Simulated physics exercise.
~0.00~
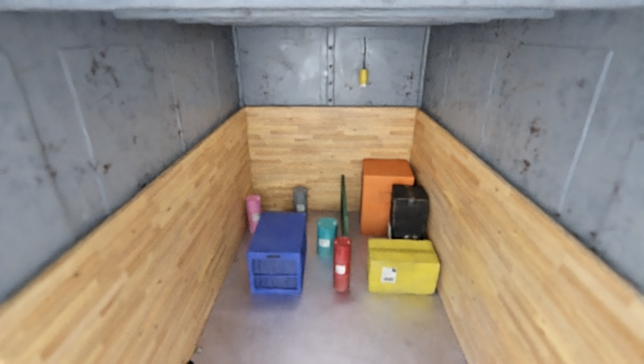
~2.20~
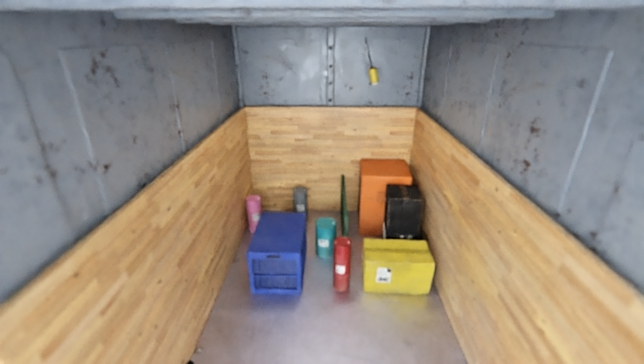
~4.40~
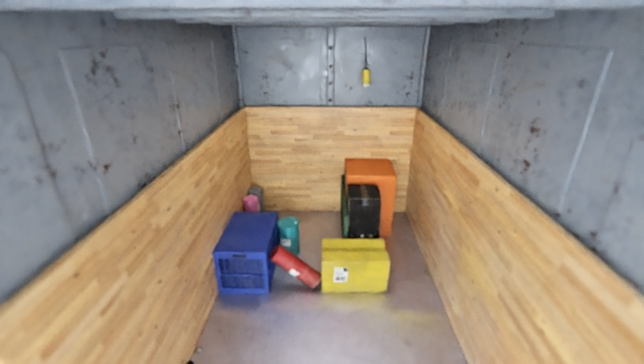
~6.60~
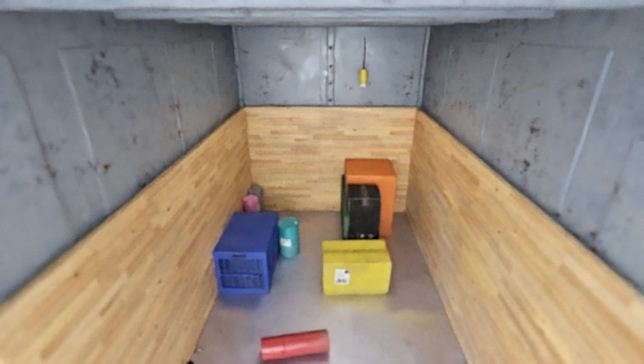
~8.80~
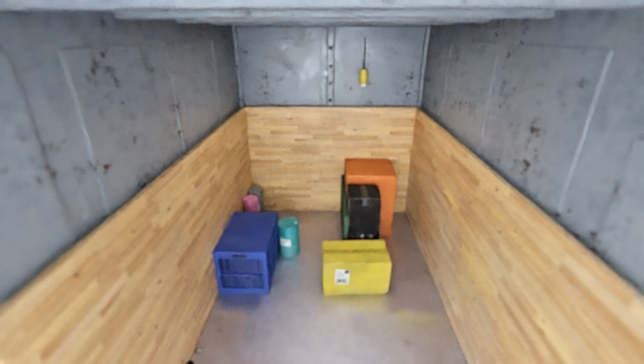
A red canister stands among a loose load in a wood-lined, grey-walled cargo space, seen from the rear towards the bulkhead. A blue chest and pink canister are on the left, turquoise and grey canisters near the middle, and a yellow box, black box and orange appliance on the right. The yellow and black boxes first edge left while a yellow object hanging above swings. Then the load shifts left and the red canister tips over. It comes to the front on its side, then drops out of view, leaving the rest standing.
